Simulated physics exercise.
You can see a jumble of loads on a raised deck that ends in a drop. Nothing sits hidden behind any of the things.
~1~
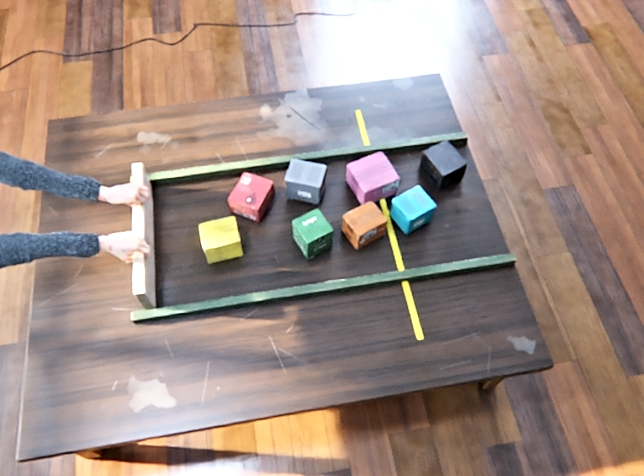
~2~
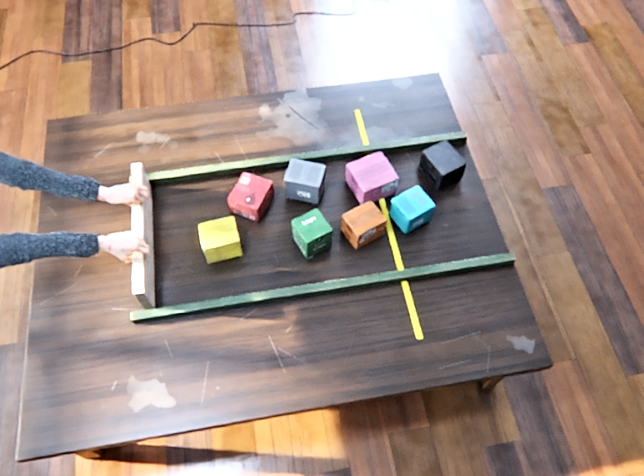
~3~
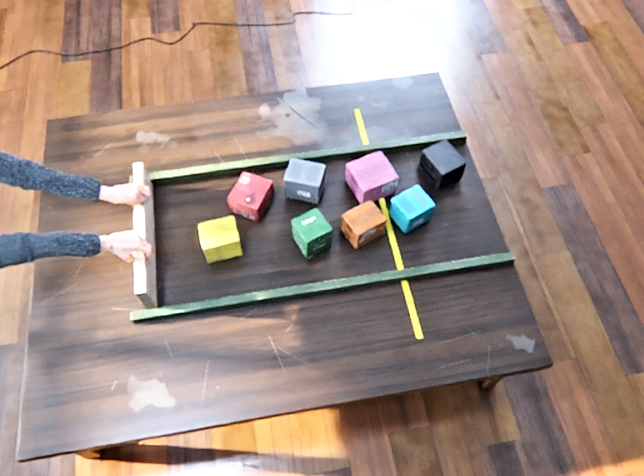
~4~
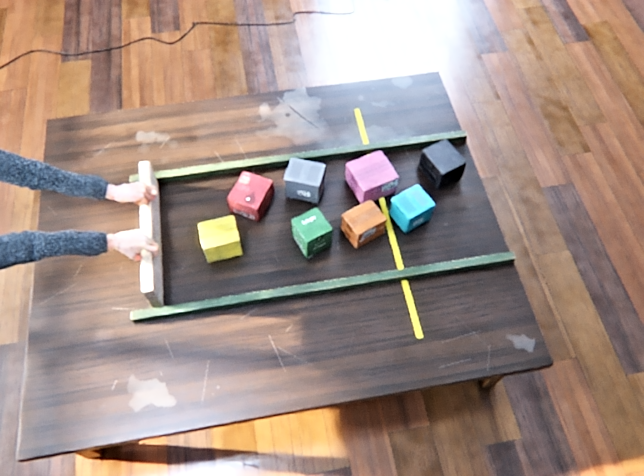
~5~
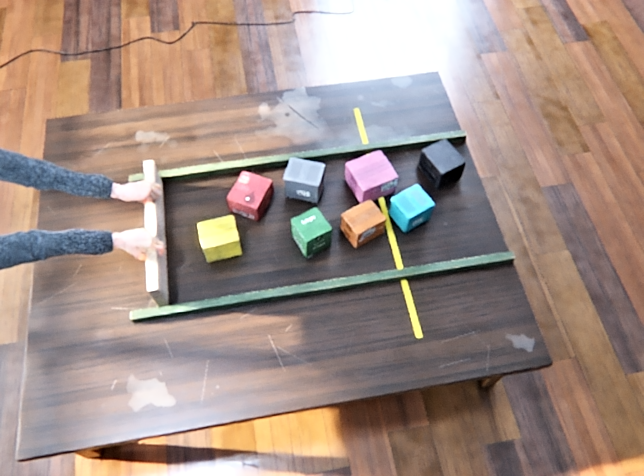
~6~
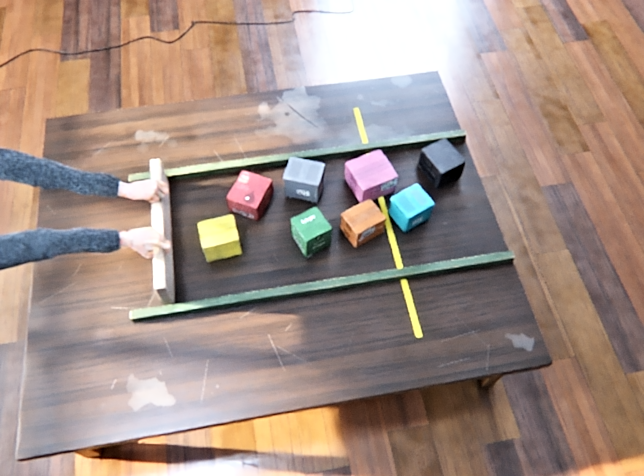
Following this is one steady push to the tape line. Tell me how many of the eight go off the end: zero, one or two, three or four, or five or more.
I reckon the ones pushed off reach one but not past two.
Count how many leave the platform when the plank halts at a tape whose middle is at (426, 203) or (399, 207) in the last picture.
Result, try by try: 4, 2.
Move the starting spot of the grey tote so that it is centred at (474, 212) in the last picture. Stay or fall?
It drops over the edge from there.
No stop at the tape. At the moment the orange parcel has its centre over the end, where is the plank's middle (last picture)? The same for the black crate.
For the orange parcel, about (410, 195); for the black crate, about (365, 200).
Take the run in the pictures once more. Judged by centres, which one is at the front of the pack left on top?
Pink parcel.
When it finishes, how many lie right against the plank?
2.
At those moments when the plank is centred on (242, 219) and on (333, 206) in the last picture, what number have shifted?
That gives 2 for the first and 8 for the second.
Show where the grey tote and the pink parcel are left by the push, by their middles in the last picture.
In the last picture the grey tote sits around (424, 162) and the pink parcel around (462, 166).
Early on, none off yet; black crate at rest near (441, 164); turquoise tote at rest near (411, 209); pink parcel at rest near (371, 177).
A while later, none off yet; black crate at rest near (441, 164); turquoise tote at rest near (411, 209); pink parcel travelled a little near (375, 177).
Further along, none off yet; black crate travelled a little near (455, 162); turquoise tote travelled about its own width near (459, 203); pink parcel travelled about its own width near (423, 171).
Finally, the number that fall off is one or two; lost, turquoise tote and black crate.
